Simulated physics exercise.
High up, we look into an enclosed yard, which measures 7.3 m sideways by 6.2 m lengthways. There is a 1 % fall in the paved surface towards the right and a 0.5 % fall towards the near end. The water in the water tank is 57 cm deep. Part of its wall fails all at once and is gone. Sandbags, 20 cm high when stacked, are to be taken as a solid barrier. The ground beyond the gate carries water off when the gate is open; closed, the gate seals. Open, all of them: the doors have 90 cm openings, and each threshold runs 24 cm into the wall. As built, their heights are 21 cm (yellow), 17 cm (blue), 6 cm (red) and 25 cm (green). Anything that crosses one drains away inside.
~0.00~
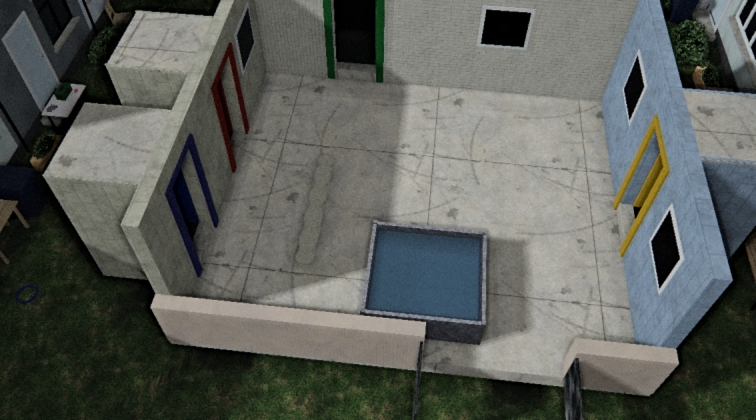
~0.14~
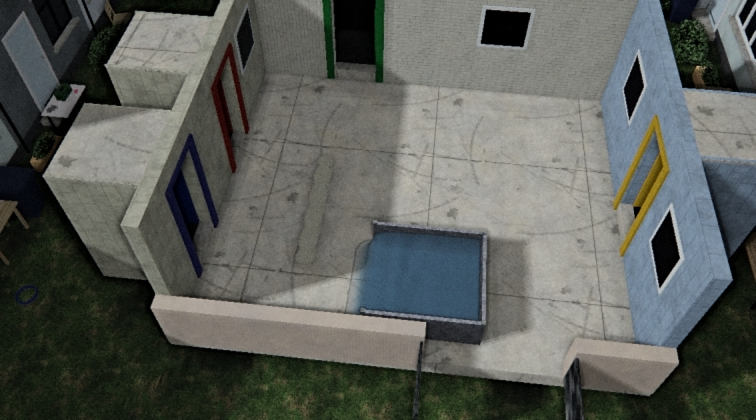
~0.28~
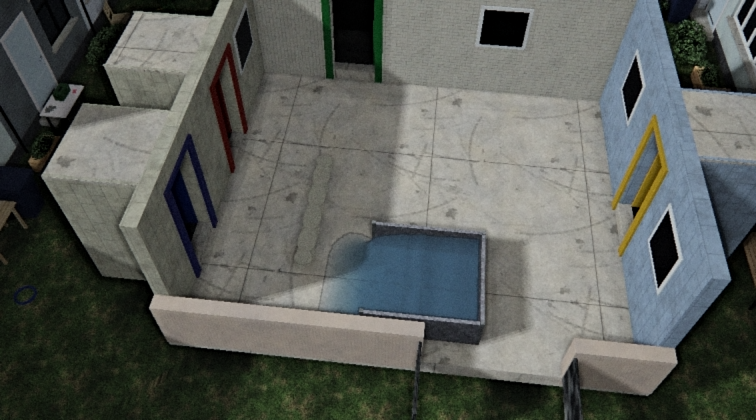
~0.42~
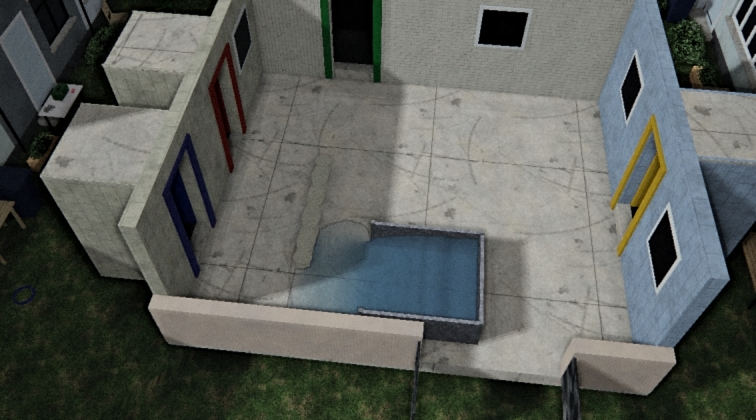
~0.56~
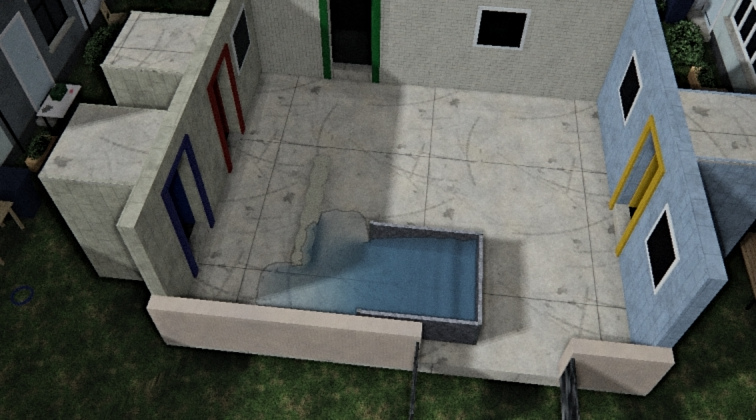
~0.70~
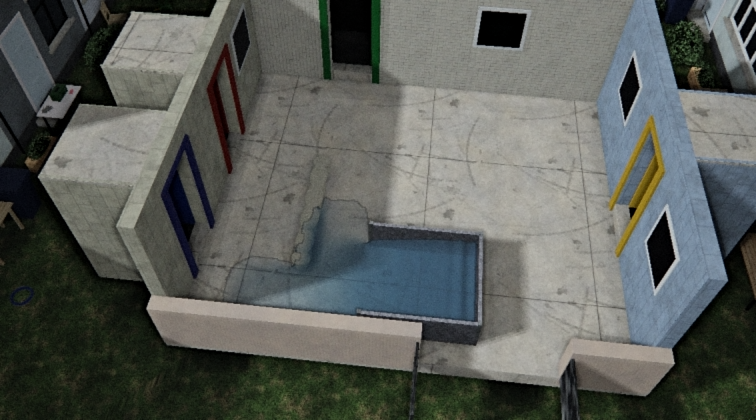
Walled yard with coloured door surrounds, a raised water tank losing its left side and water spreading leftward across the paving.
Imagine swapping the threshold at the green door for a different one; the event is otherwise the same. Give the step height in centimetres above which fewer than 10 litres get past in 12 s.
10 cm.
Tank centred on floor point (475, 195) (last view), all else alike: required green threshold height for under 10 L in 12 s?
Then it needs to be around 9.5 cm high.
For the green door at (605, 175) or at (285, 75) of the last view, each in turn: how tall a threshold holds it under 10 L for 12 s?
Minimums: About 6.5 cm and 13.0 cm.
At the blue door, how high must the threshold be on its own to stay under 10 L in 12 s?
The blue door needs around 18 cm.
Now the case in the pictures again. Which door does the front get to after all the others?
I'd say the yellow one.
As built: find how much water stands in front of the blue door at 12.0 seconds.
Lab note: Depth approx. 1.5 cm.
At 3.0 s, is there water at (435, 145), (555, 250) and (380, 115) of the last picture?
1: Awash; 2: Unwetted; 3: Awash.
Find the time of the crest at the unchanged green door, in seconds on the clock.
It peaks at about 5.0 s.
After 1.4 s water covers 15 % of the floor, deepest (42 cm) near (184, 312); it has not reached the green door.
After 3.0 s water covers 40 % of the floor, deepest (26 cm) near (181, 322); 3 cm at the green door, 0 litres in over its 25 cm threshold.
After 12.0 s water covers 90 % of the floor, deepest (12 cm) near (629, 371); 2 cm at the green door, 0 litres in over its 25 cm threshold.
At the green door as built, the water arrived by 2.8 s and peaked near 17 cm at 4.8 s.
Run again over the same 12 s with other heights there, 17 litres in over 8.5 cm, 6 litres over 11.5 cm. The limit of 10 litres is kept from about 10 cm up.
